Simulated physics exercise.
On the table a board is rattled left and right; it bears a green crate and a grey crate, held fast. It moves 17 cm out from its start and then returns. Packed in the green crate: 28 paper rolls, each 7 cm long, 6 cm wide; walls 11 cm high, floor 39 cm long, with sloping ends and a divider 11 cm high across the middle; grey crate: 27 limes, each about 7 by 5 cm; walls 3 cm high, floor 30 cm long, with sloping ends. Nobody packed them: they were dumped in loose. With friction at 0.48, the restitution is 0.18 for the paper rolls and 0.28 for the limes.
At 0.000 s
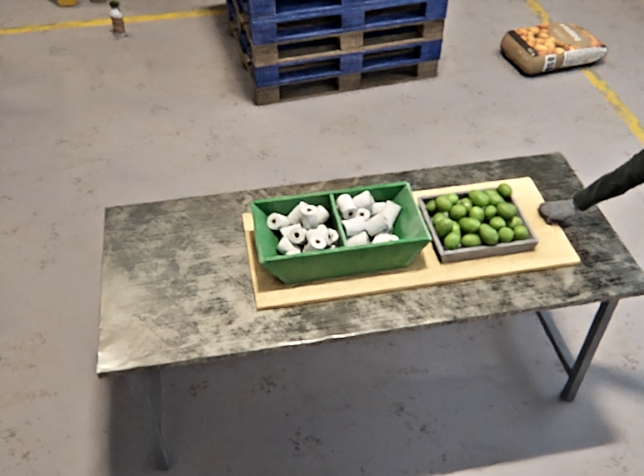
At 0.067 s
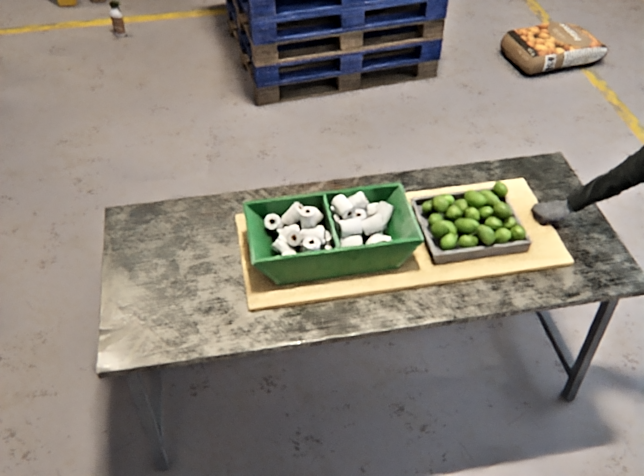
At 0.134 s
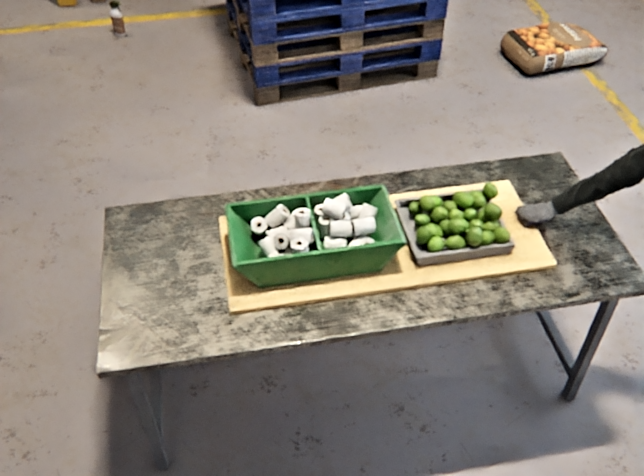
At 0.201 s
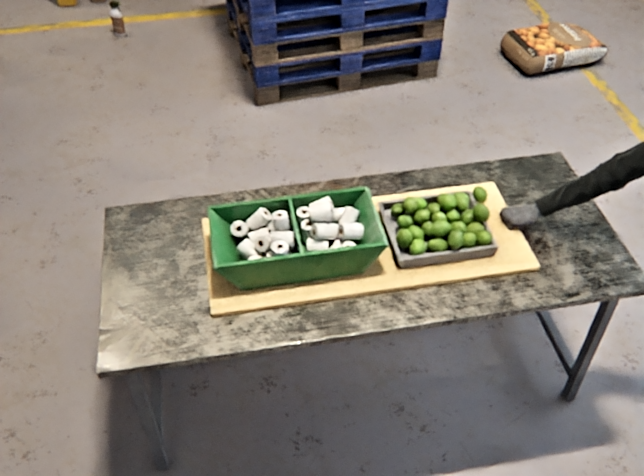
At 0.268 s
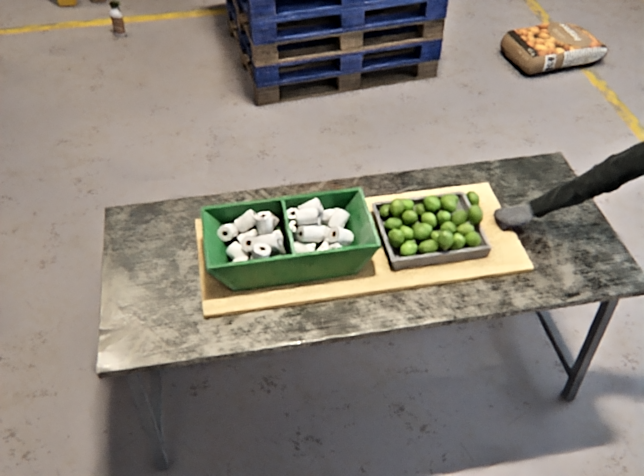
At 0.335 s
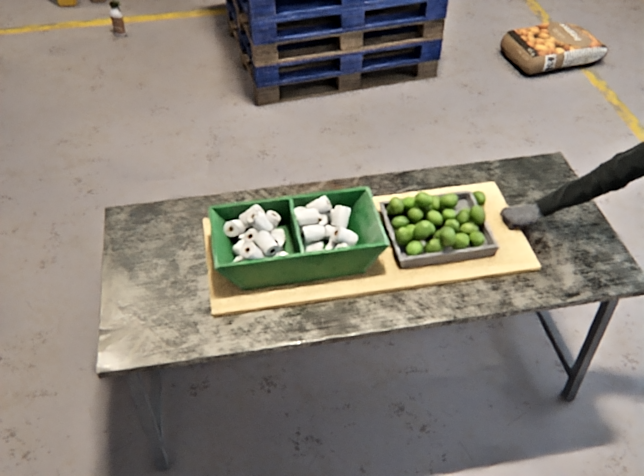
On a worn workshop table, a dark arm slides a board carrying crates of white rolls and limes left, then slightly right.
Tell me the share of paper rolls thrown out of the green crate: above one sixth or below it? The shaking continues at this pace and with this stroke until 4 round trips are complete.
Below one sixth.
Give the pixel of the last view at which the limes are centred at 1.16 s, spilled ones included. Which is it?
Middle: About (473, 218) px.
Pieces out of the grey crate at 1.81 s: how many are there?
Grey crate - about 10 out by that time.
After 0.70 s, green crate 28 in, 0 out and grey crate 23 in, 4 out.
After 1.16 s, green crate 28 in, 0 out and grey crate 21 in, 6 out.
After 1.81 s, green crate 28 in, 0 out and grey crate 17 in, 10 out.
Outcome (at 2.63 s), green crate 28 in, 0 out and grey crate 16 in, 11 out. Asked share, 0 of 28, 0 per cent.
